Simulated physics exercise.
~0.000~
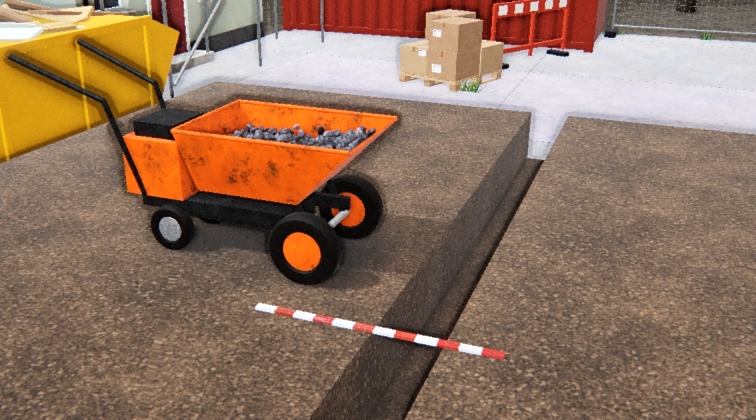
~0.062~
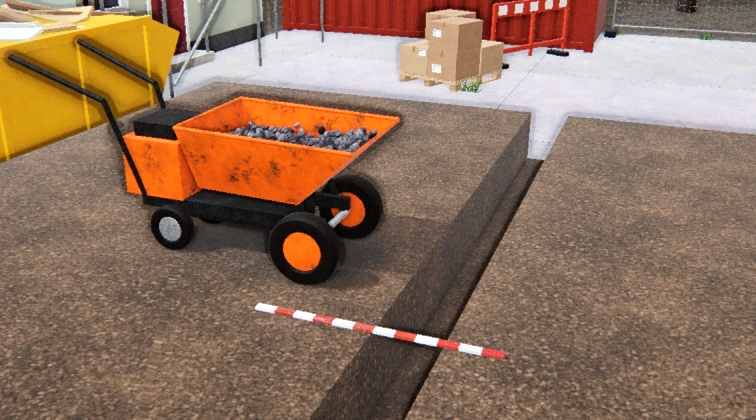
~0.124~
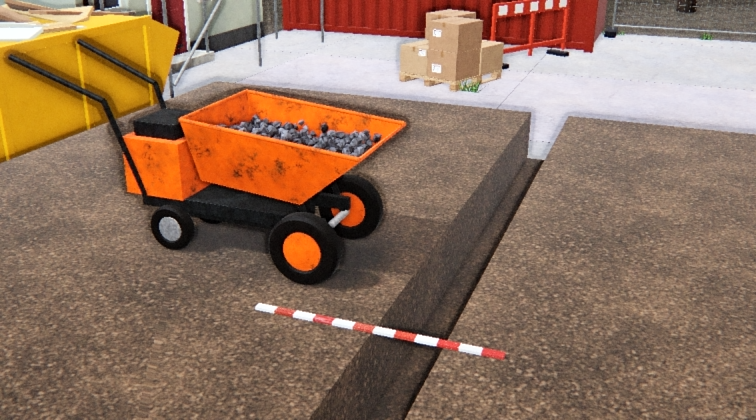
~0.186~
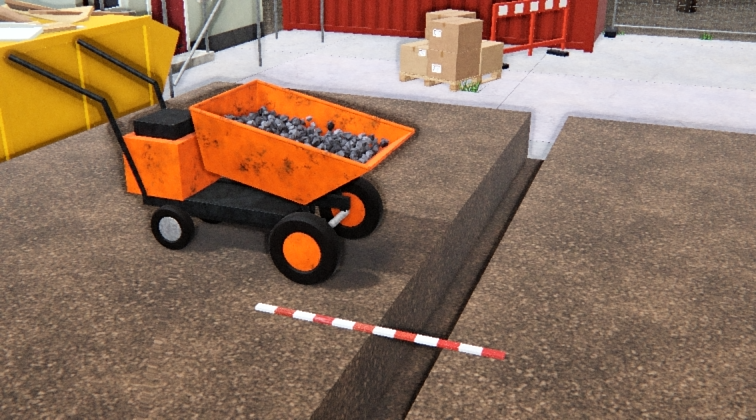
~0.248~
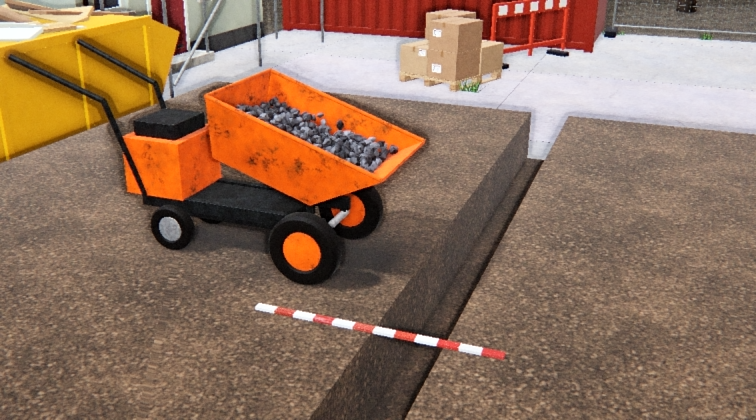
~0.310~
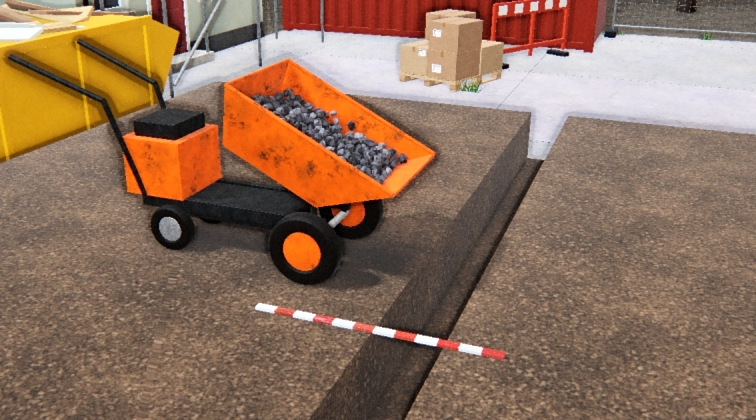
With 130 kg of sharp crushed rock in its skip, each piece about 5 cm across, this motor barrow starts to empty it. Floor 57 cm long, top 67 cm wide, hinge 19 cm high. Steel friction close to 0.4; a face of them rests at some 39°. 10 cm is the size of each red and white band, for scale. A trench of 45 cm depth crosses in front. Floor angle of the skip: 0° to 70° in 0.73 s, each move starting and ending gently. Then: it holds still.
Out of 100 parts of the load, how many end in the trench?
Some 71 out of 100.
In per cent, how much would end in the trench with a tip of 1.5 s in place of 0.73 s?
Roughly 85 per cent.
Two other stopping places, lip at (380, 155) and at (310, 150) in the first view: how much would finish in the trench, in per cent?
It comes to about 20 and 100 in a hundred.
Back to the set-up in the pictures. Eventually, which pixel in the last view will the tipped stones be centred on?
Roughly (460, 338), I'd say.
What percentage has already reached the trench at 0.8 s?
About 15%.
After 0.6 s the floor is at 59°; 100 % in the skip; the foremost stones are at (417, 228).
After 0.8 s the floor is at 70°; 83 % in the skip, 17 % in the trench, 1 % past the trench; the foremost stones are at (476, 286).
After 1.2 s the floor is at 70°; 22 % in the skip, 48 % in the trench, 30 % past the trench; the foremost stones are at (607, 321).
After 3.1 s the floor is at 70°; 0 % in the skip, 71 % in the trench, 29 % past the trench; the foremost stones are at (683, 325).
